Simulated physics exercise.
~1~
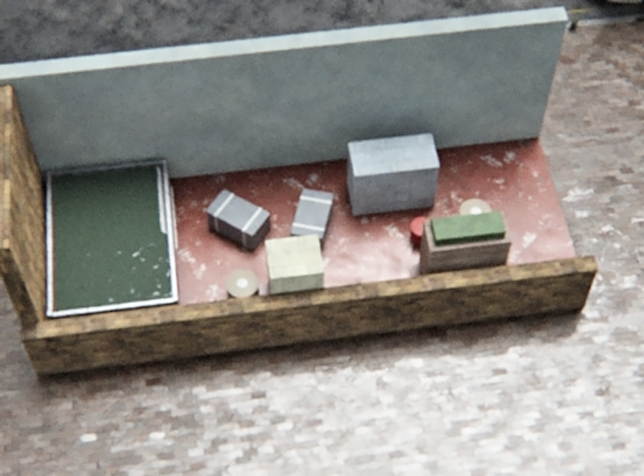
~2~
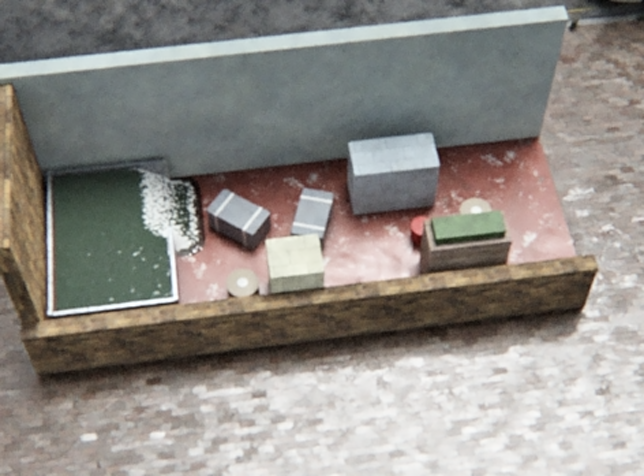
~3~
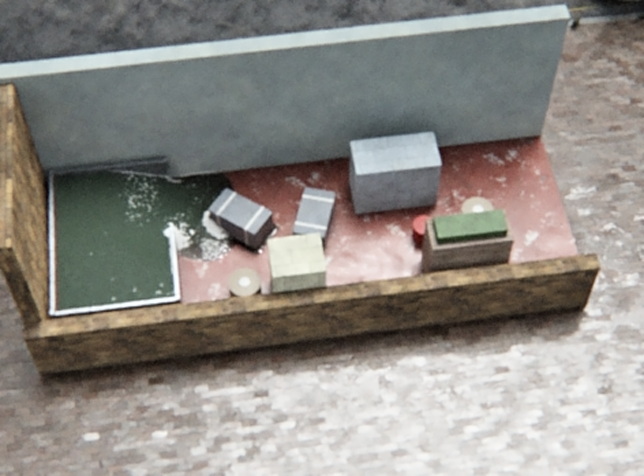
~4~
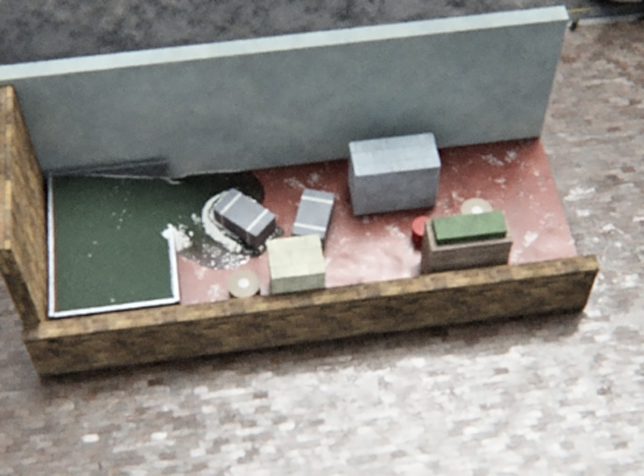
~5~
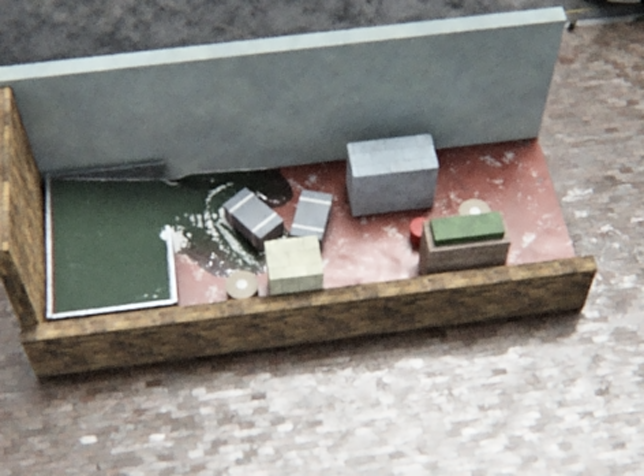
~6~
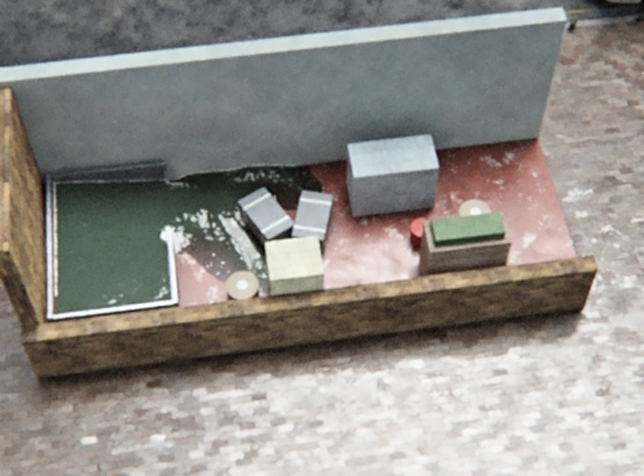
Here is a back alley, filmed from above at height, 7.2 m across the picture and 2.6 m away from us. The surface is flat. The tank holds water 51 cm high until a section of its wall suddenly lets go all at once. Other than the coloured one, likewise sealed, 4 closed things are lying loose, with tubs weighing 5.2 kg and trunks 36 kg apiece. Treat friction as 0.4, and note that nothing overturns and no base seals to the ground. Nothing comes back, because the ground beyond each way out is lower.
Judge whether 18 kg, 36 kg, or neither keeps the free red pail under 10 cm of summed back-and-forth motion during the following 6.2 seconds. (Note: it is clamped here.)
36 kg.
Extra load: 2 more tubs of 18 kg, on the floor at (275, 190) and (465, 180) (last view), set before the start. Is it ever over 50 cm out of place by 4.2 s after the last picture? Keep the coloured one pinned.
First one goes beyond it, second one stays within it.
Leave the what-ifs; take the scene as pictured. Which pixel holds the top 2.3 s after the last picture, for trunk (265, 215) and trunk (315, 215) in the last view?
(334, 238) and (396, 253), roughly.
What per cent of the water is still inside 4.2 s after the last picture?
84 % or so.
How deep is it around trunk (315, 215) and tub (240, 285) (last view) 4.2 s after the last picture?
I'd estimate 16 cm for the first and 7 cm for the second.
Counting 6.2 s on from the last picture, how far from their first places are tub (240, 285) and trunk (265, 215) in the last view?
That comes to 30 cm for the first and 200 cm for the second.
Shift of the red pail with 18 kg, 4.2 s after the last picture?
Shift: About 20 cm.
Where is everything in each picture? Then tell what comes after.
In the first frame, the red pail at (422, 226), on the bottom; water covers 3.6 m2; 0 of 5 have shifted.
In the second frame, the red pail at (423, 226) rests on the ground; water covers 4.1 m2; 0 of 5 have shifted.
In the third frame, the red pail at (424, 225), on the bottom; water covers 4.7 m2; 0 of 5 have shifted.
In the fourth frame, the red pail at (424, 226), on the bottom; 5.2 m2 under water; 1 of 5 have shifted.
In the fifth frame, the red pail at (422, 227), on the bottom; 5.7 m2 under water; 1 of 5 have shifted.
In the sixth frame, the red pail at (422, 227) rests on the ground; water covers 6.4 m2; 1 of 5 have shifted.
Then, 0.6 s after the last picture the red pail would be 0 cm from its start with 18 kg and 0 cm from its start with 36 kg; 0 cm of water round it then.
Then, 2.3 s after the last picture the red pail would be 0 cm from its start with 18 kg and 0 cm from its start with 36 kg; 4 cm of water round it then.
Then, 4.2 s after the last picture the red pail would be 18 cm from its start with 18 kg and 0 cm from its start with 36 kg; 9 cm of water round it then.
Then, 6.2 s after the last picture the red pail would be 59 cm from its start with 18 kg and 0 cm from its start with 36 kg; 6 cm of water round it then.
